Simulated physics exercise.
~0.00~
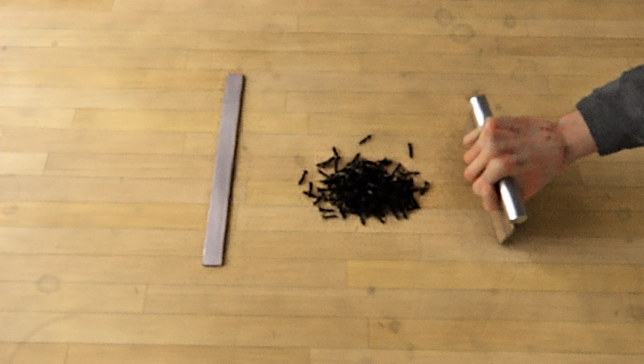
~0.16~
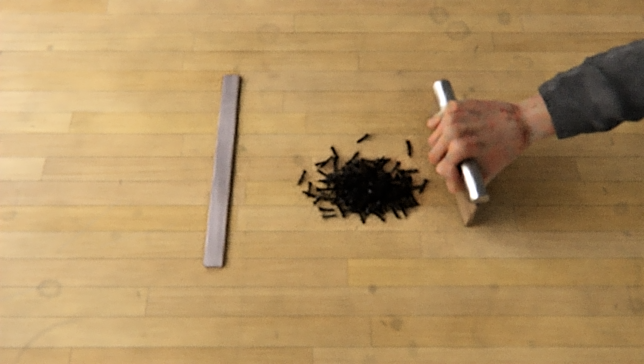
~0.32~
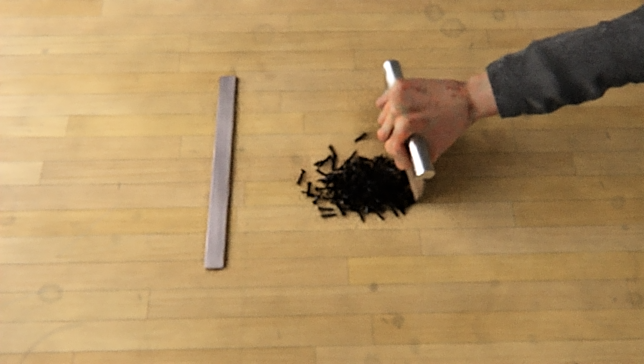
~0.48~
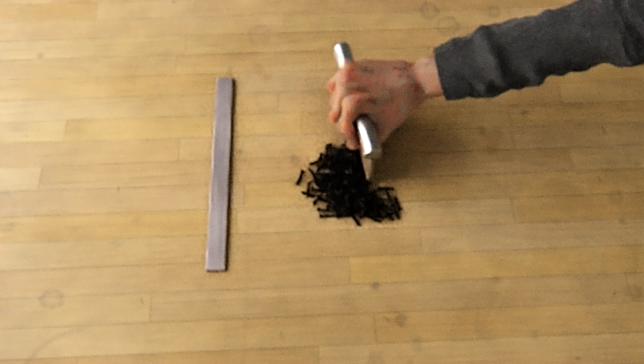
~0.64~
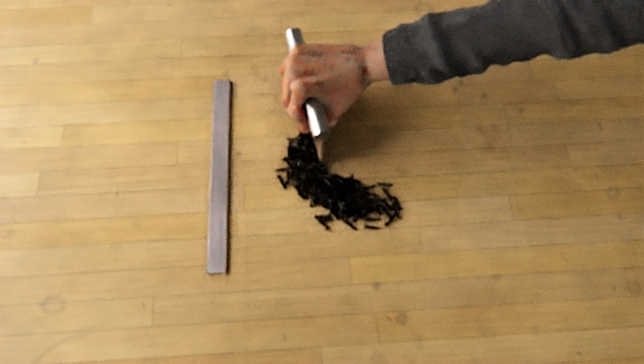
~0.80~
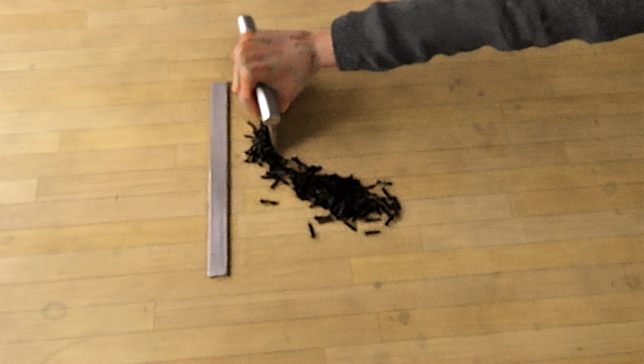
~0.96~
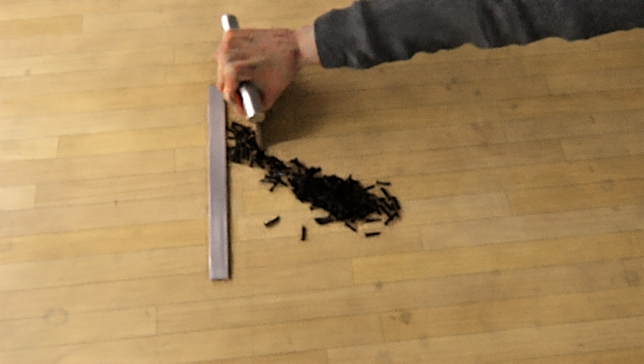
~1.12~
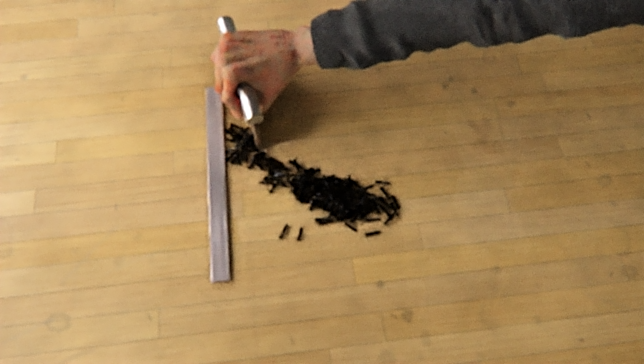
To begin with, a loose heap of small black screws lies on a wooden surface, with a flat grey strip to its left and a hand holding a scraper by its metal handle to its right. The hand slides the scraper left until it meets the upper right side of the heap. It pushes on through the upper part, dragging some screws along and stretching the heap into a slanting trail. The blade nears the upper end of the strip, slows and stops just short of it. At the end, the screws lie spread to the right of the strip, a few reaching its edge.
